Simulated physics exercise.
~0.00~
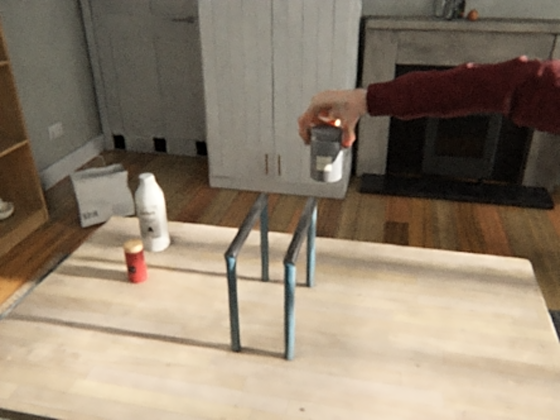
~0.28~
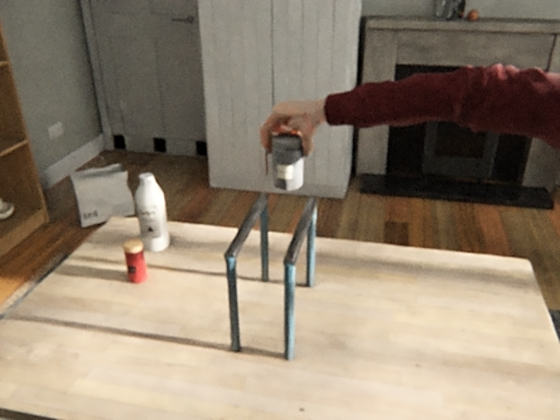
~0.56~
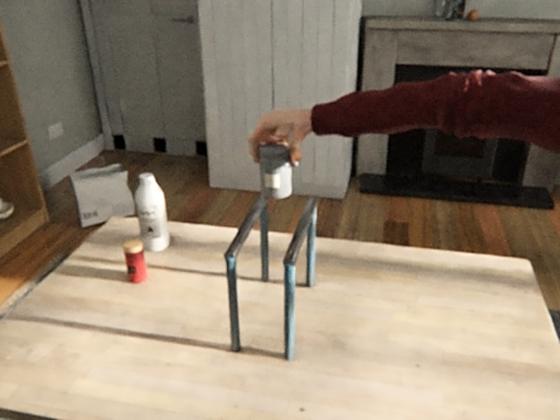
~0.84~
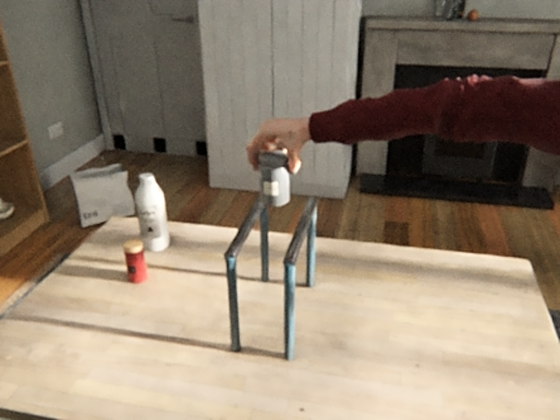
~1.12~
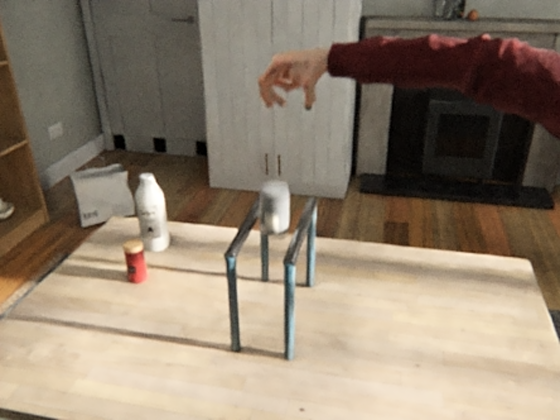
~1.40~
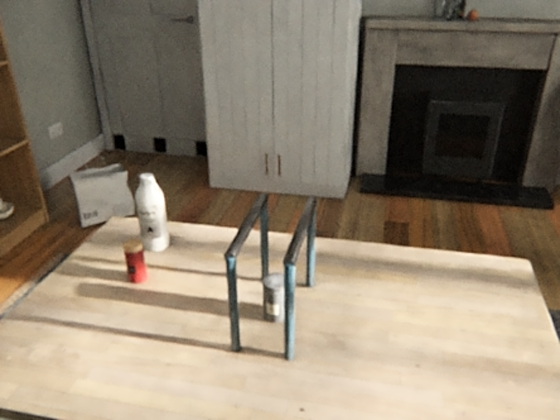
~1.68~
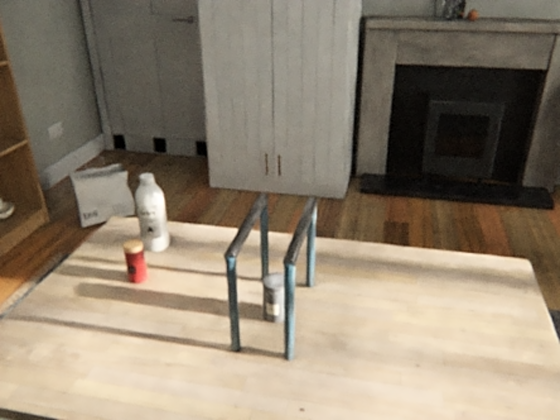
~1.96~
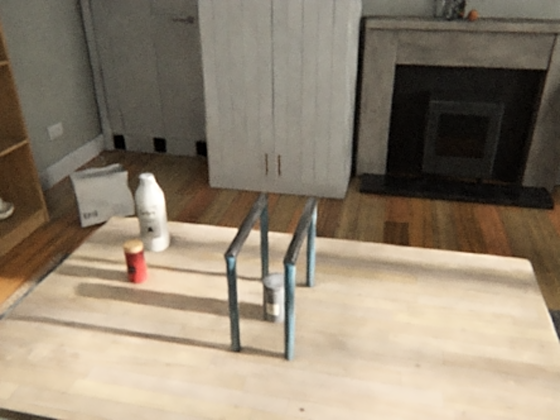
In this clip, a hand holds a grey jar above two parallel ledges on a table, moves it left and lowers it, then lets go and withdraws. The jar drops through the gap and ends upright on the table, while a white bottle and red shaker stay put.
